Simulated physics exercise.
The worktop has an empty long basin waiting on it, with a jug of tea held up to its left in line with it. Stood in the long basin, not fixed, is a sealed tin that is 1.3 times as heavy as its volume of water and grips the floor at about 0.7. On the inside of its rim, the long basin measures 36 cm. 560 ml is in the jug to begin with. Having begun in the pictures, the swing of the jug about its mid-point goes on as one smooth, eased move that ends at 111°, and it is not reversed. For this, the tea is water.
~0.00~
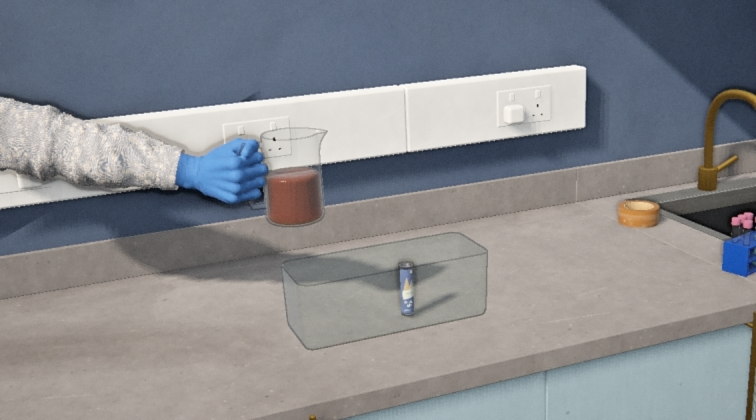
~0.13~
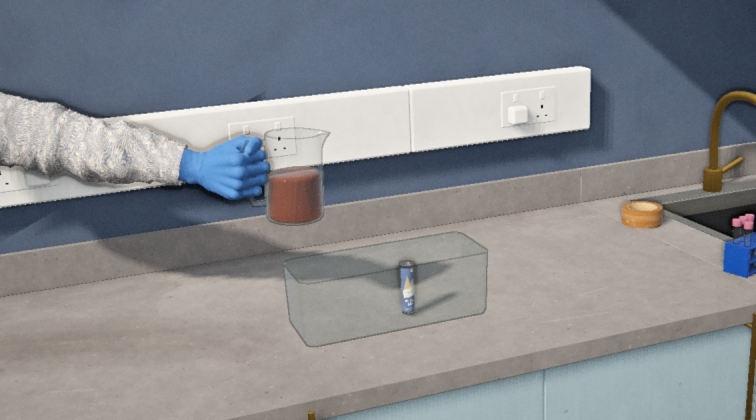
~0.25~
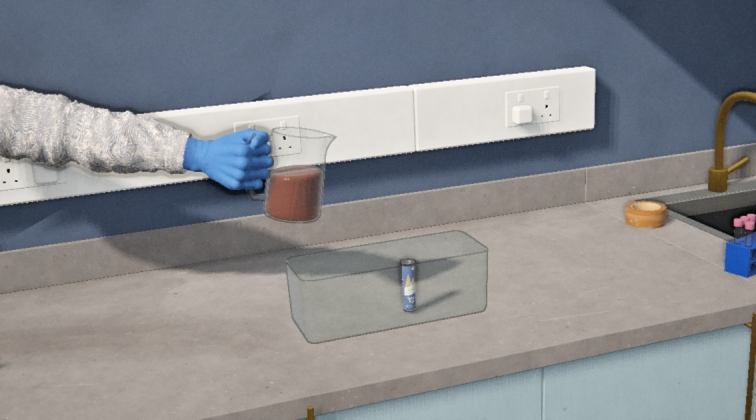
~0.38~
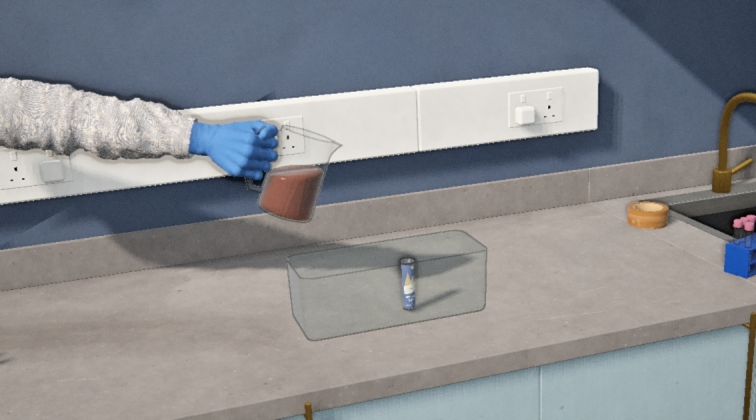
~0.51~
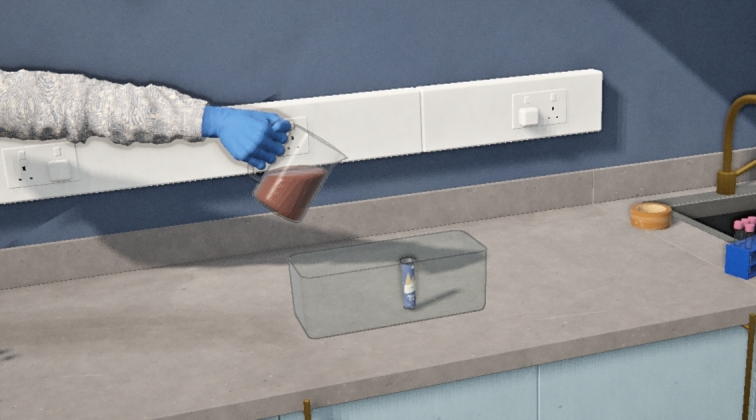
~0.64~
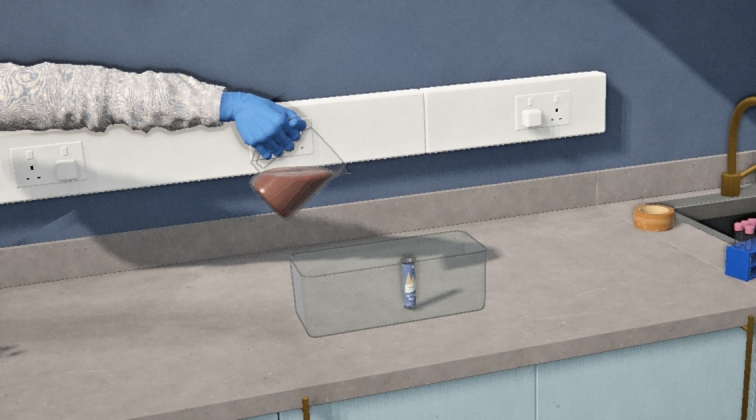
A blue-gloved hand tilting a glass jug of reddish-brown liquid rightward above a clear long basin with a small tin standing inside.
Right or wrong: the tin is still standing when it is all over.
Right, it is still standing.
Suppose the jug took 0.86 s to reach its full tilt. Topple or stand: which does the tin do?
Outcome - the tin remains standing.
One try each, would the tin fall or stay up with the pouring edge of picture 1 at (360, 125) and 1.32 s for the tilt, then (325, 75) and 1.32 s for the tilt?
Trial 1 - tin tips; trial 2 - tin tips.
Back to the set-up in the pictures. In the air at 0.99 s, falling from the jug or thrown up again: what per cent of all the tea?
22 %.
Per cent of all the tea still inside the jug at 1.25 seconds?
Close to 20 percent of the whole amount.
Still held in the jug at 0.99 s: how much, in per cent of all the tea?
Portion remaining: Approx. 70 per cent.
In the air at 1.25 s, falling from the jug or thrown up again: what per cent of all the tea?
Airborne share: Near 16 %.
Then, 0.99 s in, the tilt is 95° and 69 per cent is still to pour; the tin stands where it began.
Then, 1.25 s in, the tilt is 110° and 19 per cent is still to pour; the tin stands where it began.
Then, 1.52 s in, the tilt is 111° and 1 per cent is still to pour; the tin stands where it began.
Then, 1.82 s in, the tilt is 111° and 0 per cent is still to pour; the tin stands where it began.
Finally, the tin stands where it began.
